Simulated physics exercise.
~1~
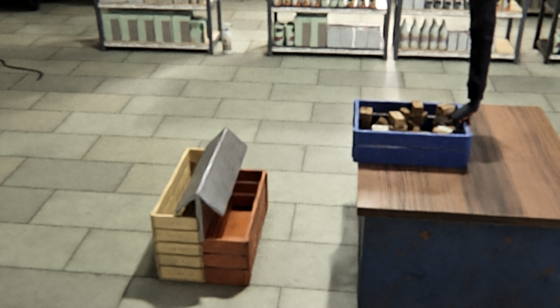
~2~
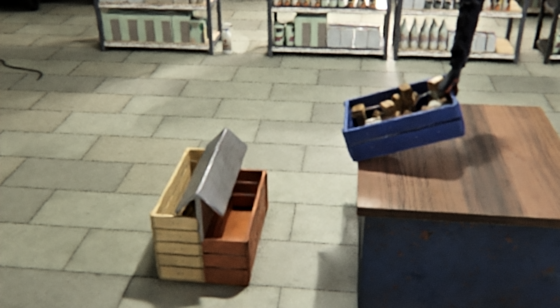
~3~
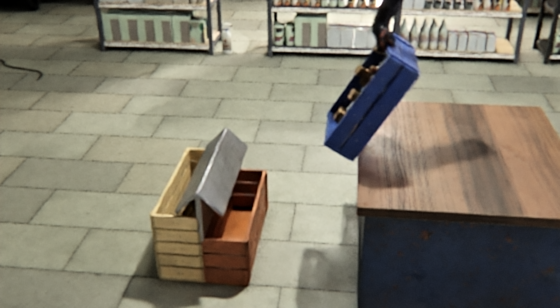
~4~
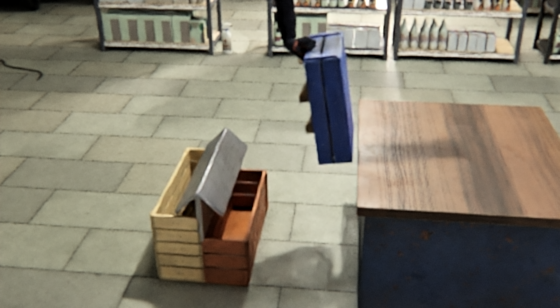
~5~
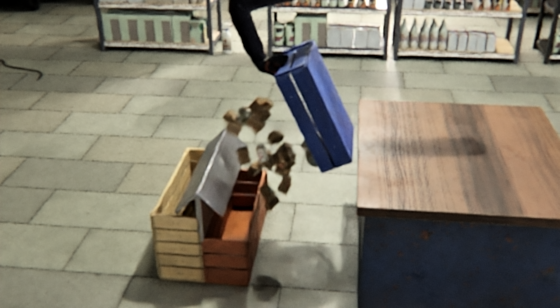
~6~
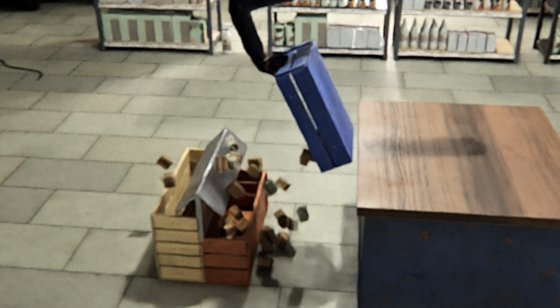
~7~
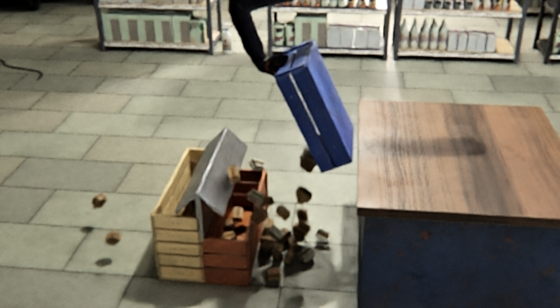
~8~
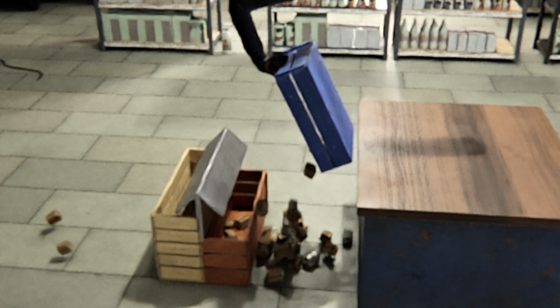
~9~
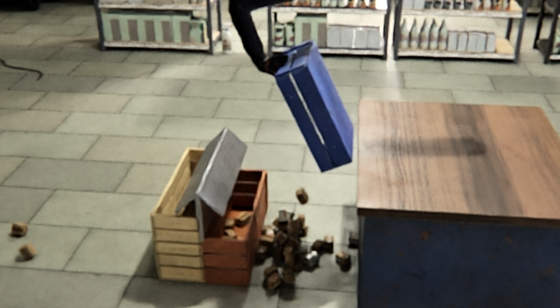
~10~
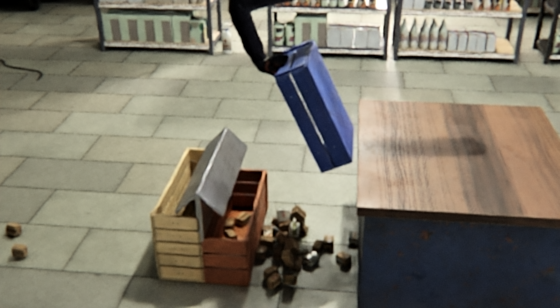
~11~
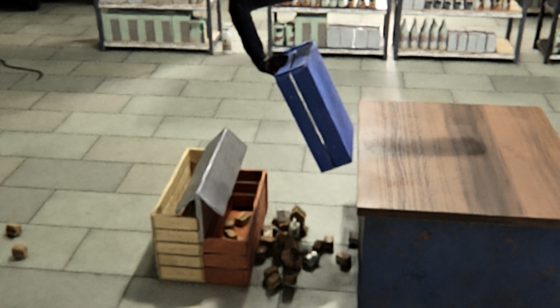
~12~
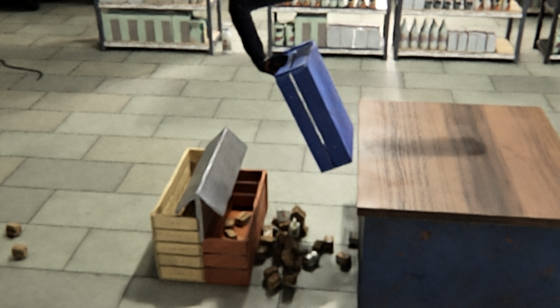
A blue crate of small brown blocks sits on a wood-topped bench at the right of a grey-tiled room, seen from slightly above, with stocked shelves behind. On the floor to the left stand an orange trough and a pale wooden bin, a grey ridge capping the divide between them. A dark arm lifts the crate, swings it left and tips it past upright. The blocks tumble out, some striking the ridge and trough, many dropping short. Two roll away to the left. Most settle in a heap between trough and bench, a few lie in the trough, and the crate hangs tilted.
